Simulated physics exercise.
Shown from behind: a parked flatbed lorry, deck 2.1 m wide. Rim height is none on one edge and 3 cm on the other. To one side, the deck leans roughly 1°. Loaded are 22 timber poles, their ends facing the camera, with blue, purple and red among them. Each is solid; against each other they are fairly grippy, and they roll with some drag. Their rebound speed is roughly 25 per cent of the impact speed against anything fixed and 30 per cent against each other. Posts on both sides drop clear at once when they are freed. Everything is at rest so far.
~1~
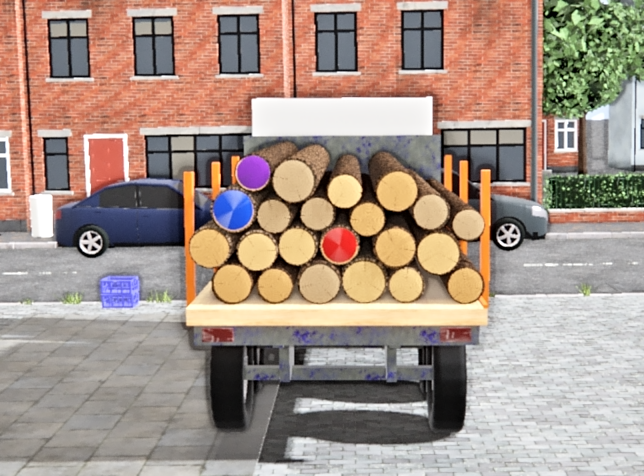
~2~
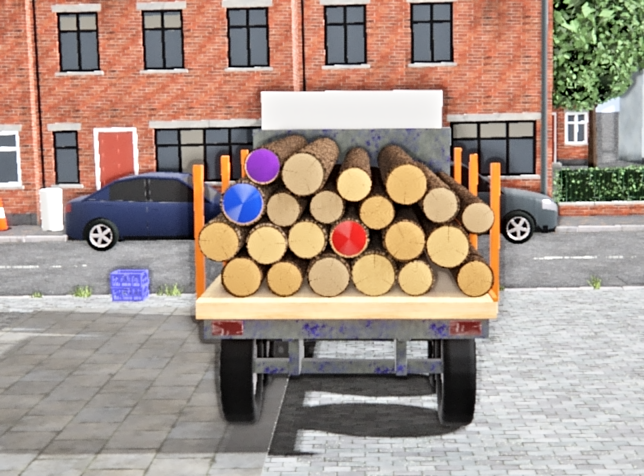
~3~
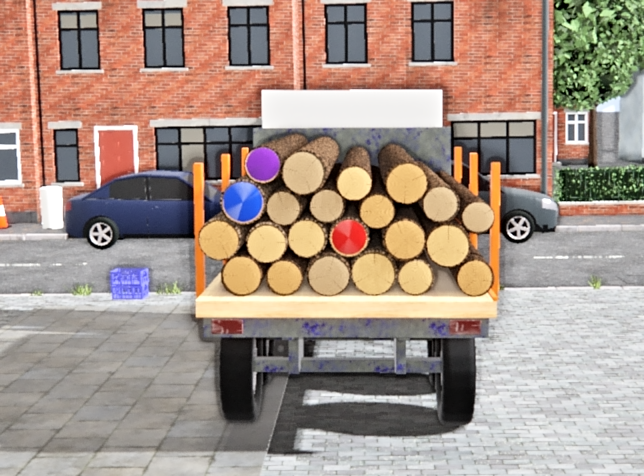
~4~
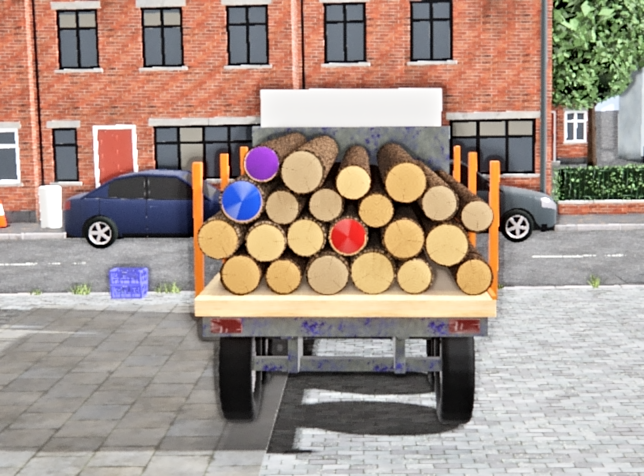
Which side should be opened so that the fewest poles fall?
My guess is the right side spills less.
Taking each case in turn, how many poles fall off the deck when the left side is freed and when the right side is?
12 if the left side goes, 1 if the right side goes.
With the left side gone, after 2.3 s, blue is on the ground to the left; purple is down on the left; red is up on others, 90 cm from the left edge, rolling left; 5 of 22 are off.
With the left side gone, finally, blue is on the ground to the left; purple is on the ground to the left; red is on the deck, 25 cm from the left edge; 12 of 22 are off.
With the right side gone, after 0.8 s, blue is up on others, 35 cm from the left edge; purple is up on others, 50 cm from the left edge; red is up on others, 105 cm from the right edge; 1 of 22 is off.
With the right side gone, finally, blue is up on others, 35 cm from the left edge; purple is up on others, 50 cm from the left edge; red is up on others, 105 cm from the right edge; 1 of 22 is off.
